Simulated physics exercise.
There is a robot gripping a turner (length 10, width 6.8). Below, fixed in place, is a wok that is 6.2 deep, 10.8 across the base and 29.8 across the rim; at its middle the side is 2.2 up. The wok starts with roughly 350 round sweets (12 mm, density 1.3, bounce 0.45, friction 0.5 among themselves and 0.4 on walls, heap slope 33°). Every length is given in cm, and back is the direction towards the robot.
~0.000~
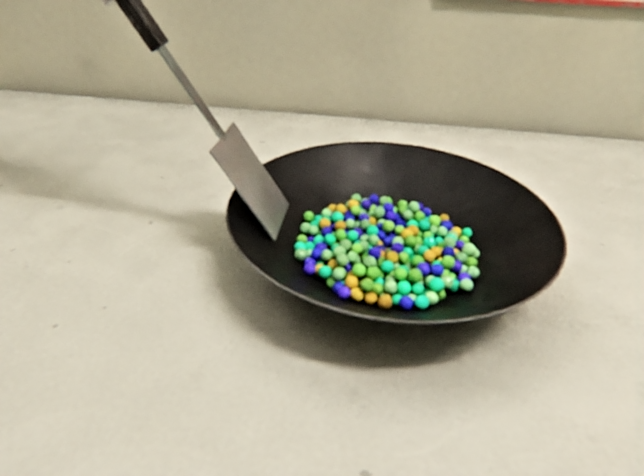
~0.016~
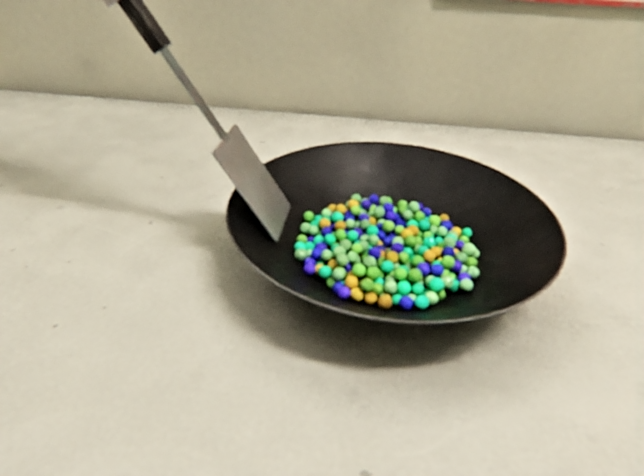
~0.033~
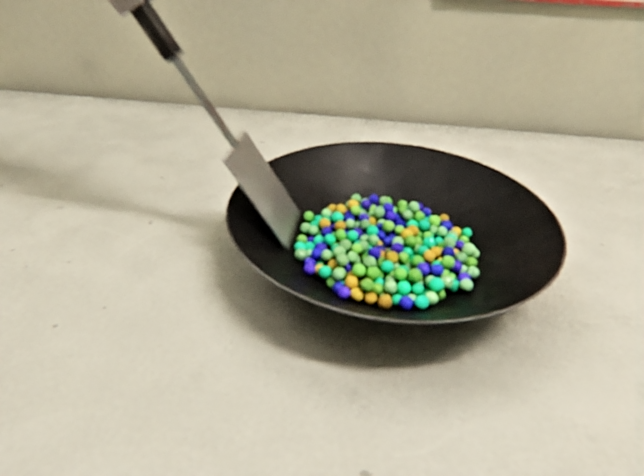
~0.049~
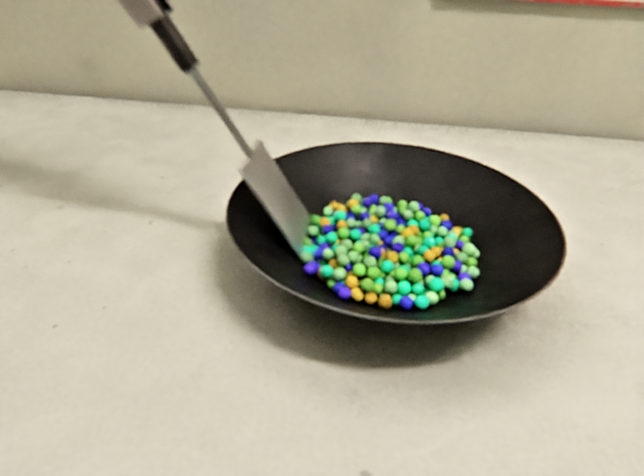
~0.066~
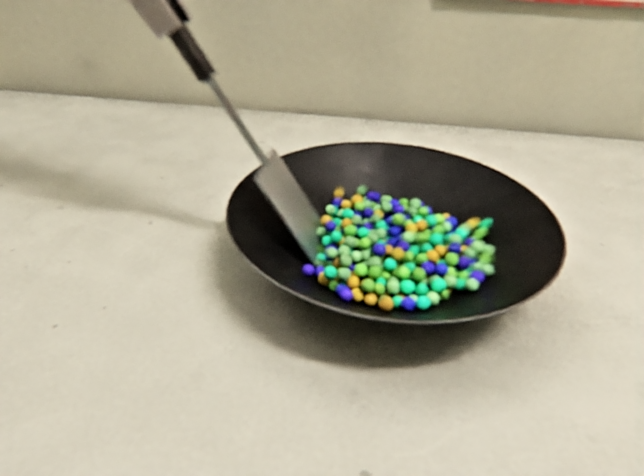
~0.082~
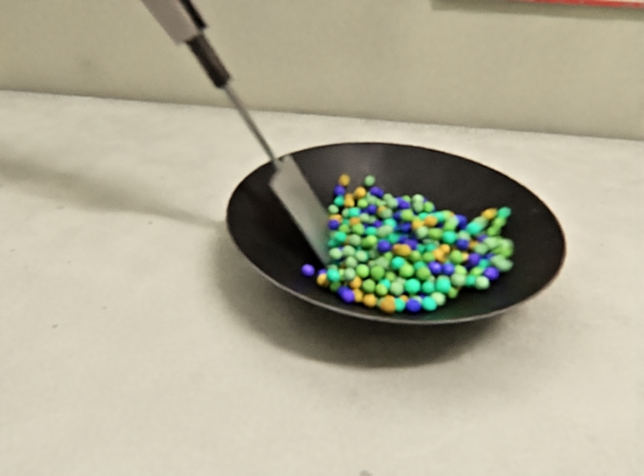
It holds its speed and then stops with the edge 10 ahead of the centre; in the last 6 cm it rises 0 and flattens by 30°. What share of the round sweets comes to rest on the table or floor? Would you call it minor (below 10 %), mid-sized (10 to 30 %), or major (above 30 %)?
I would call it mid-sized.
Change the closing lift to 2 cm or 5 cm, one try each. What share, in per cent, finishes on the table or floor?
Result, in order: Approx. 25 % and 20 %.
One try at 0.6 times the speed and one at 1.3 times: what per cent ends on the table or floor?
Some 5 and 30 per cent.
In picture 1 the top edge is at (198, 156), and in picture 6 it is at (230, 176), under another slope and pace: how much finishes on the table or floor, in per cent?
It comes to something like 0 %, give or take.
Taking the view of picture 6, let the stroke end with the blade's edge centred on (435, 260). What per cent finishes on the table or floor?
About 0 per cent.
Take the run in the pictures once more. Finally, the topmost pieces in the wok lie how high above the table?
Peak at rest, approximately 7.5 centimetres.
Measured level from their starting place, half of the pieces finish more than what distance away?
Some 6 centimetres.
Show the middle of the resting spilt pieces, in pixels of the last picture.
Centre of the spill: Approx. (617, 268).
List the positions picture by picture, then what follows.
In the first frame, the turner top edge at (222, 135), sloping 58°; upper third of the load around (390, 243), from x 300 to 475, top at y 200; 348 in the wok.
In the second frame, the turner top edge at (224, 137), sloping 58°; upper third of the load around (390, 243), from x 300 to 475, top at y 200.
In the third frame, the turner top edge at (234, 144), sloping 58°; upper third of the load around (390, 243), from x 300 to 475, top at y 200.
In the fourth frame, the turner top edge at (250, 154), sloping 58°; upper third of the load around (390, 242), from x 305 to 475, top at y 200.
In the fifth frame, the turner top edge at (265, 162), sloping 58°; upper third of the load around (396, 238), from x 310 to 485, top at y 190.
In the sixth frame, the turner top edge at (280, 168), sloping 58°; upper third of the load around (411, 237), from x 310 to 505, top at y 180; 348 in the wok.
After 0.15 s, sloping 58°, highest piece 8 above the table; 347 in the wok, 1 on the blade or in flight.
After 0.21 s, sloping 50°, highest piece 7 above the table; 343 in the wok, 5 on the blade or in flight.
After 0.44 s, sloping 28°, highest piece 7 above the table; 299 in the wok, 45 on the table or floor, 4 on the blade or in flight.
After 1.49 s, sloping 28°, highest piece 7 above the table; 298 in the wok, 50 on the table or floor.
In the end, 298 in the wok, 50 on the table or floor. That is 14 % on the table or floor.
